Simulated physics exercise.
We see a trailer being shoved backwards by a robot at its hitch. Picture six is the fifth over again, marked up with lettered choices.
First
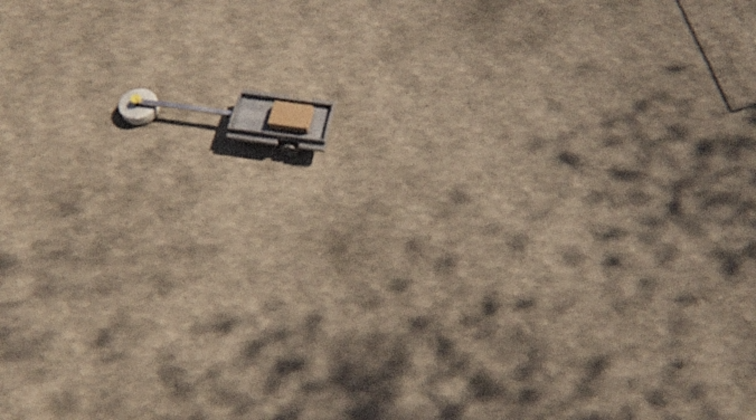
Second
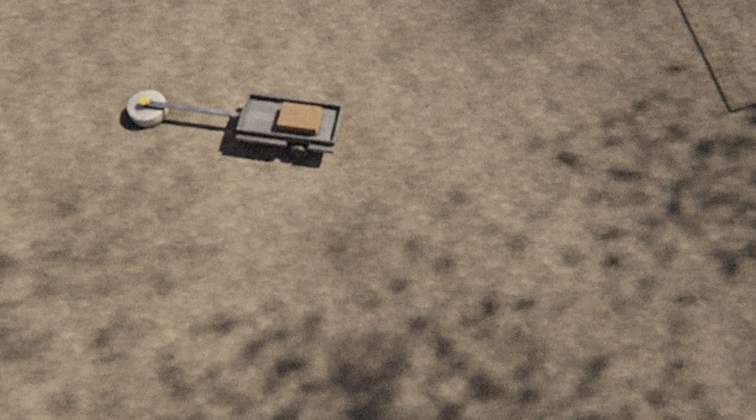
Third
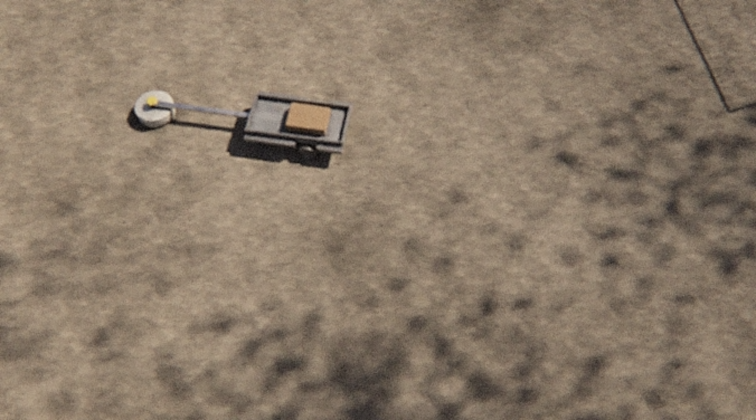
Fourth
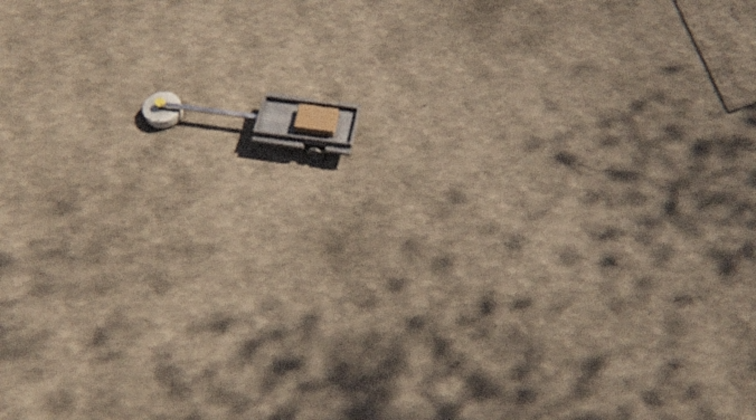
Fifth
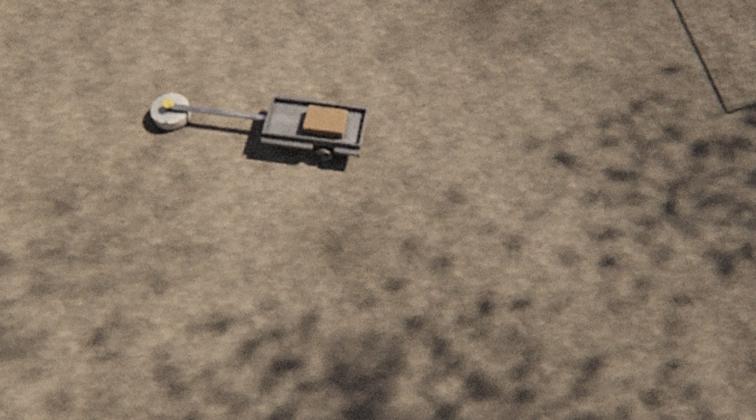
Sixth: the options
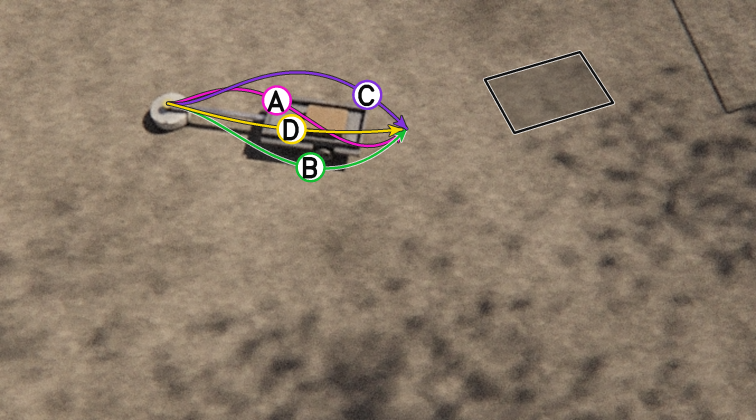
A grey cart carrying a brown block rolls slowly right across mottled ground, pushed by a small round robot at its hitch.
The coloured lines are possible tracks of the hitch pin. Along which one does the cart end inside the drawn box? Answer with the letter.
B.
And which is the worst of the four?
The widest miss is C.
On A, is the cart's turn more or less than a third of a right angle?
Less.
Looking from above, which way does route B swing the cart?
On that route, anticlockwise.
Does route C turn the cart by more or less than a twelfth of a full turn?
It turns more than that.
On the copy, A from (168, 103) via (288, 107) to (405, 130); B from (168, 103) via (282, 159) to (407, 129); C from (168, 103) via (298, 72) to (407, 129); D from (168, 103) via (277, 128) to (402, 129); the bay at (548, 91).
On B. First, robot (249, 148), cart (403, 131).
Then, robot (339, 174), cart (480, 116).
Finally, robot (406, 135), cart (548, 91); the cart stands in the bay.
By contrast, A leaves the cart at (555, 182), out of the bay; C leaves the cart at (516, 234), out of the bay; D leaves the cart at (562, 138), out of the bay.
